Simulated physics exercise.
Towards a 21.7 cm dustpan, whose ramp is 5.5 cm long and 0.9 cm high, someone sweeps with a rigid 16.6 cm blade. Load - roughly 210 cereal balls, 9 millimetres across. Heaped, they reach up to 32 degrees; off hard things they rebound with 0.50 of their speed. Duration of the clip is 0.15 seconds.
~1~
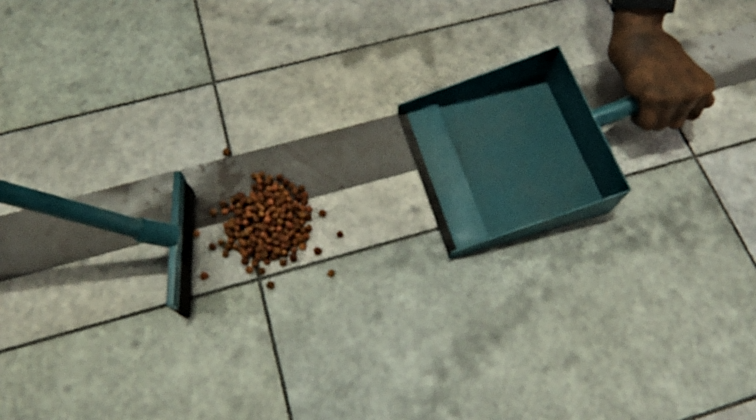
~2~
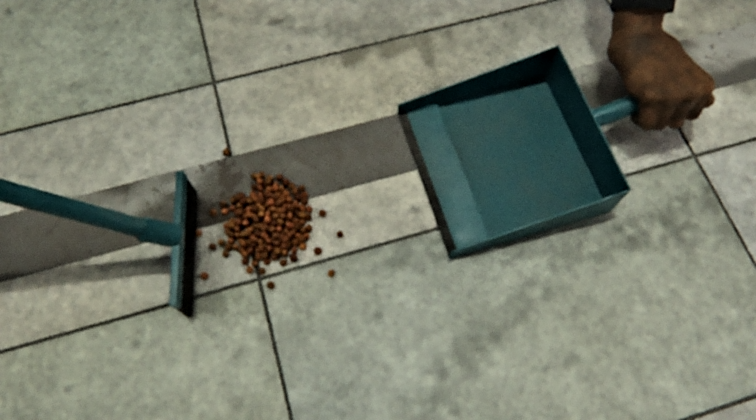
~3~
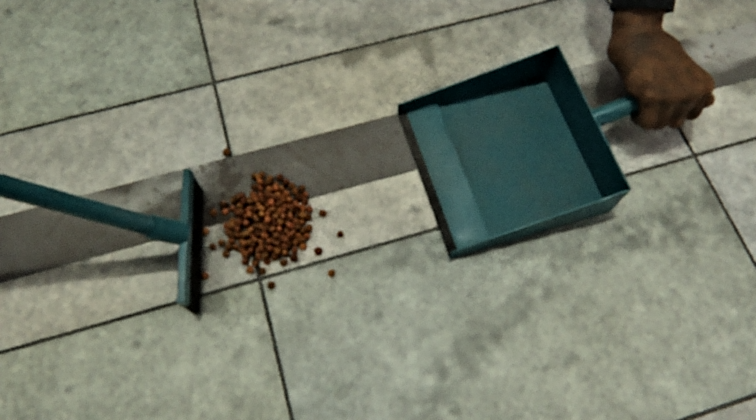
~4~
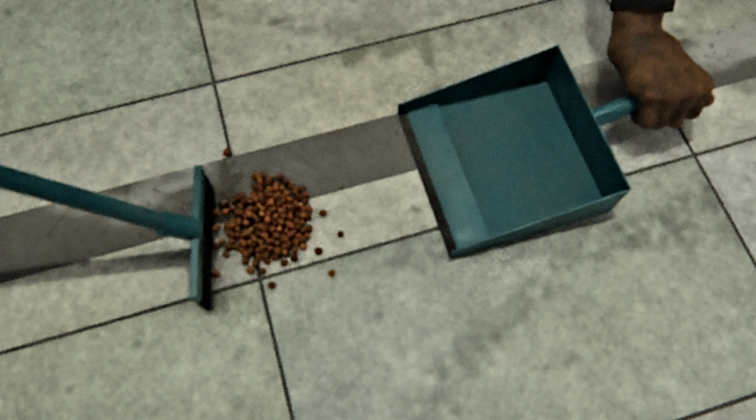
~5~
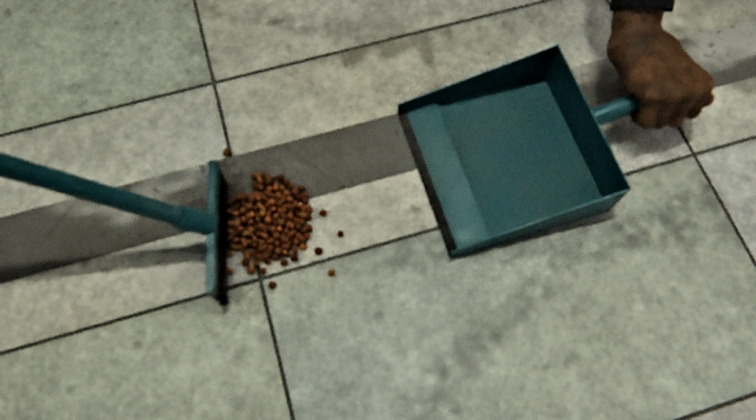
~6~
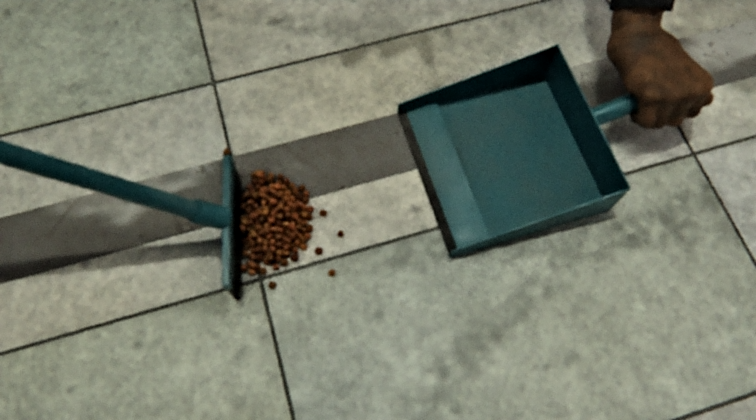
A teal long-handled blade slides slowly to the right across the floor, reaching a loose pile of small reddish-brown balls and pressing its left side slightly inward. The pile sits left of centre on grey tiles crossed by a darker band, seen from above at an angle by a still camera. At right, a hand in a dark sleeve holds a teal dustpan in place.
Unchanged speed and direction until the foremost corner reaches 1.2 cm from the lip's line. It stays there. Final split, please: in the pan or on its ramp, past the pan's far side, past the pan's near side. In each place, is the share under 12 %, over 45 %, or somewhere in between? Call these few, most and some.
I would put it this way: Pan some, far side few, near side few.
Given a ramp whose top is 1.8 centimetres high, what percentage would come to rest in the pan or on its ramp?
Estimated share: Around 30 in a hundred.
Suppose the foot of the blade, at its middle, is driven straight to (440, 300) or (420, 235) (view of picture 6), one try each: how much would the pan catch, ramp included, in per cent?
About 10 and 35 per cent.
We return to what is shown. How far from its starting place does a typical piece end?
Median: Approx. 22 cm.
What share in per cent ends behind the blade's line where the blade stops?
Something like 15 per cent, roughly.
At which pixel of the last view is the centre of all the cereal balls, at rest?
About (420, 183).
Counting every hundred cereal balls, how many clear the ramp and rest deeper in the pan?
Near 5 per cent, I'd say.
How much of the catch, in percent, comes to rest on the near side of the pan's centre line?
I'd say near 30 per cent.
Then, 0.18 s after the last picture, middle of the blade 13 cm from the lip; 0 % over the lip, far side 0 %, near side 0 %.
Then, 0.30 s after the last picture, middle of the blade 6 cm from the lip; 0 % over the lip, far side 5 %, near side 5 %.
Then, 0.55 s after the last picture, middle of the blade 3 cm from the lip; 35 % over the lip, far side 5 %, near side 5 %.
In the end, pan 35 %, far side 5 %, near side 5 %, in front of the lip or behind the blade 50 %.
